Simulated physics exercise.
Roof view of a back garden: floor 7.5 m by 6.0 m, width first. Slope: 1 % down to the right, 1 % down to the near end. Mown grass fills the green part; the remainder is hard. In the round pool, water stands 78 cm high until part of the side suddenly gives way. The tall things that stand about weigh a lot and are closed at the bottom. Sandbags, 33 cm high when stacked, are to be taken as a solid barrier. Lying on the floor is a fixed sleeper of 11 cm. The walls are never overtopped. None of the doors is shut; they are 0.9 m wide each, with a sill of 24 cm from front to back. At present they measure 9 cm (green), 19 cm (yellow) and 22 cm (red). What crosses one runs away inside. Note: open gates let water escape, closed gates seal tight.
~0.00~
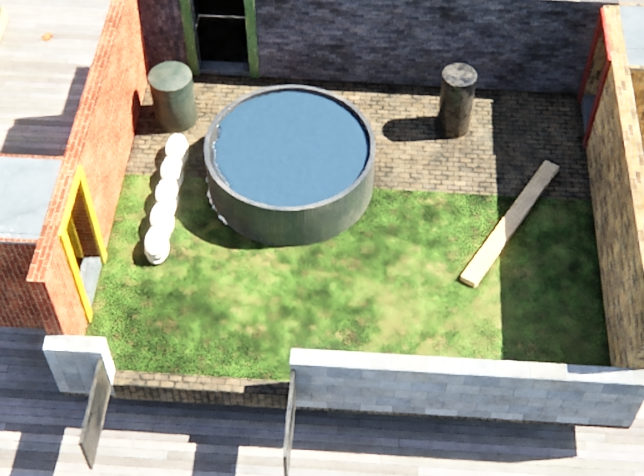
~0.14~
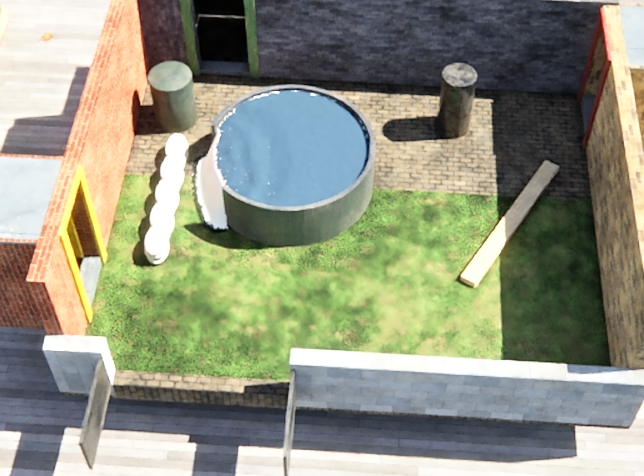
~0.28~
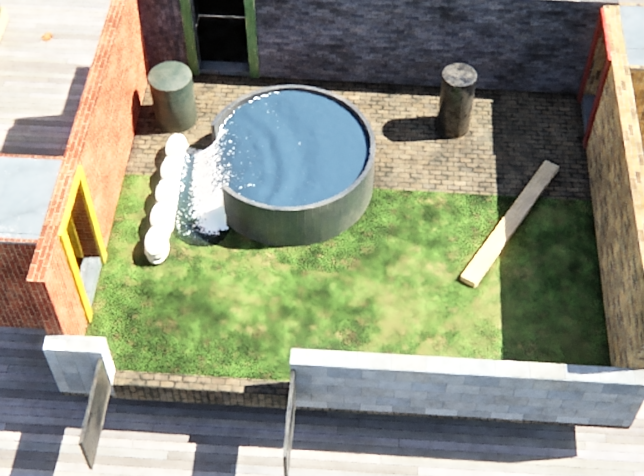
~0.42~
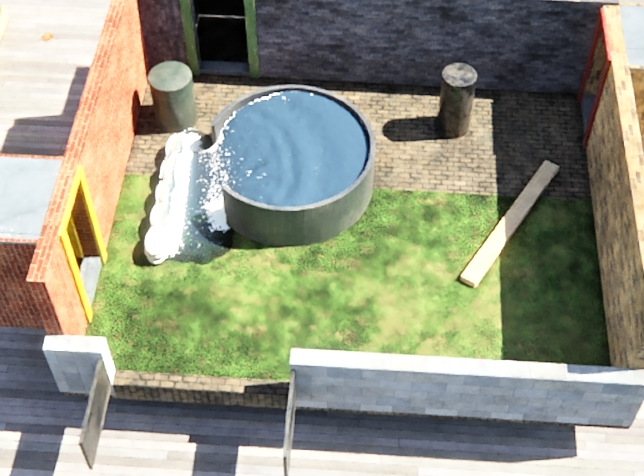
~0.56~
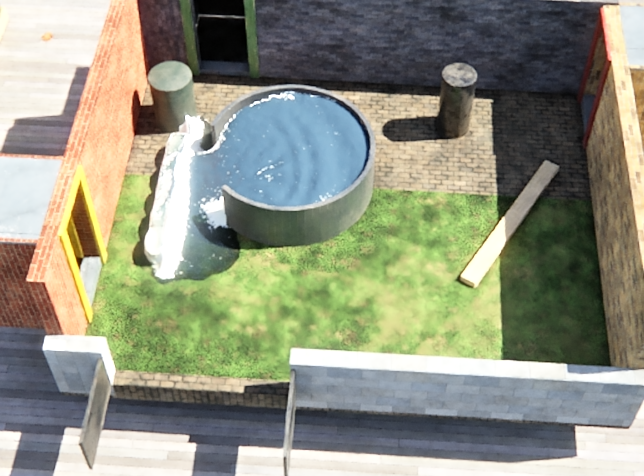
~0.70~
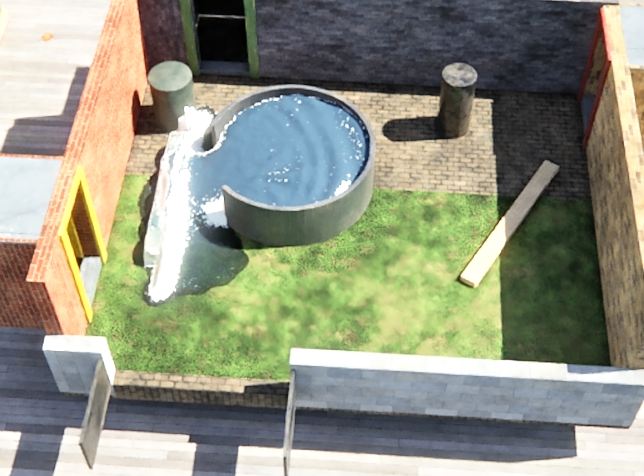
We see a walled garden with a round pool of still water; then water pours through a gap in its left side, meets a row of white rounded objects, and spreads along them over the grass toward the front.
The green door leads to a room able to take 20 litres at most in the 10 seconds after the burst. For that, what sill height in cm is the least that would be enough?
A sill of about 16 cm would just do.
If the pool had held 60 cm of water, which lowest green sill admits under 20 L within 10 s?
The step needs to be some 13.0 cm.
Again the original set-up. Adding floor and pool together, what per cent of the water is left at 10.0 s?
What remains is some 64 per cent of the water.
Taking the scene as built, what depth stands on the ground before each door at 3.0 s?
The green door has 18 cm, the yellow door 9 cm and the red door 0 cm.
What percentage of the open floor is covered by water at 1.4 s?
Some 30 in a hundred.
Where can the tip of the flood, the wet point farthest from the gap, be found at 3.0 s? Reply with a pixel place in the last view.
At about (480, 90).
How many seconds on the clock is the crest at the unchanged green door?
I'd guess close to 3.0 seconds.
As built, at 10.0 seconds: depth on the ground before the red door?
About 7.5 cm.
After 1.4 s water covers 30 % of the floor, deepest (58 cm) near (190, 185); 11 cm at the green door, 0 litres in over its 9 cm sill.
After 3.0 s water covers 50 % of the floor, deepest (34 cm) near (188, 194); 18 cm at the green door, 53 litres in over its 9 cm sill.
After 10.0 s water covers 95 % of the floor, deepest (12 cm) near (198, 203); 6 cm at the green door, 106 litres in over its 9 cm sill.
At the green door as built, the water arrived by 1.1 s and peaked near 18 cm at 3.0 s.
With a sill of 14 cm, 36 litres would have come in within the 10 s; with 19 cm, 6 litres. So under 20 litres takes about 16 cm.
